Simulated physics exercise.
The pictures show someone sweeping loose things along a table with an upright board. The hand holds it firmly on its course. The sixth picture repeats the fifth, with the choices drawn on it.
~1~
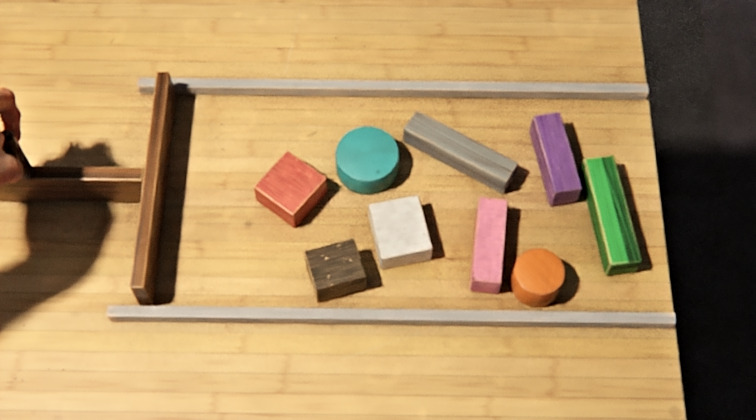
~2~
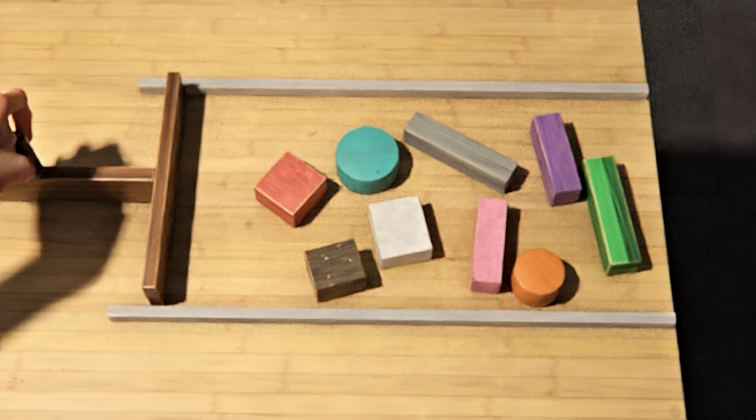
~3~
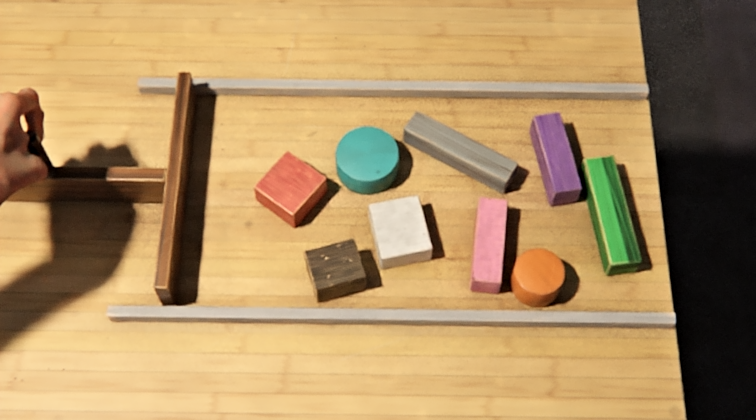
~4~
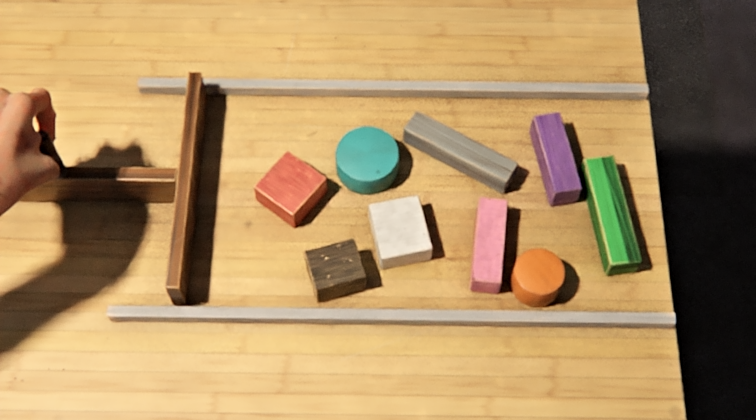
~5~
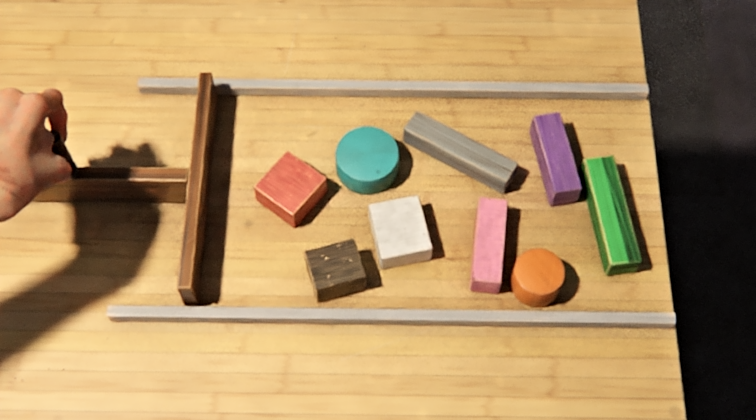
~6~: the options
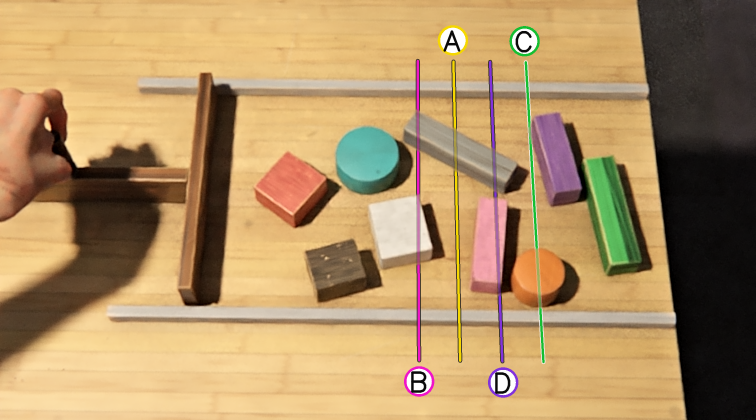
The footage shows a hand at the left sliding an upright wooden board steadily rightward between two pale rails, toward scattered coloured blocks, bars and round pieces on a table, which stay still while the gap narrows.
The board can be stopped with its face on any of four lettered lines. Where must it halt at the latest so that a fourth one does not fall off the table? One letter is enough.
Stop at C.
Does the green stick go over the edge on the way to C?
By then, yes.
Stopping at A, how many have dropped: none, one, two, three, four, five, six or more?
By then, none.
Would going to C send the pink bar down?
No.
On the marked copy, A at (457, 201); B at (418, 200); C at (534, 202); D at (496, 201).
Taking C. A third of the way, board (317, 176); black block (348, 272); white block (412, 239).
Two thirds of the way, board (438, 177); green stick (617, 214); orange tin (605, 282).
When it is over, board (534, 179); orange tin over the edge; green stick over the edge; two fallen.
As for the rest, A is within the limit but short; B is within the limit but short; D is within the limit but short.
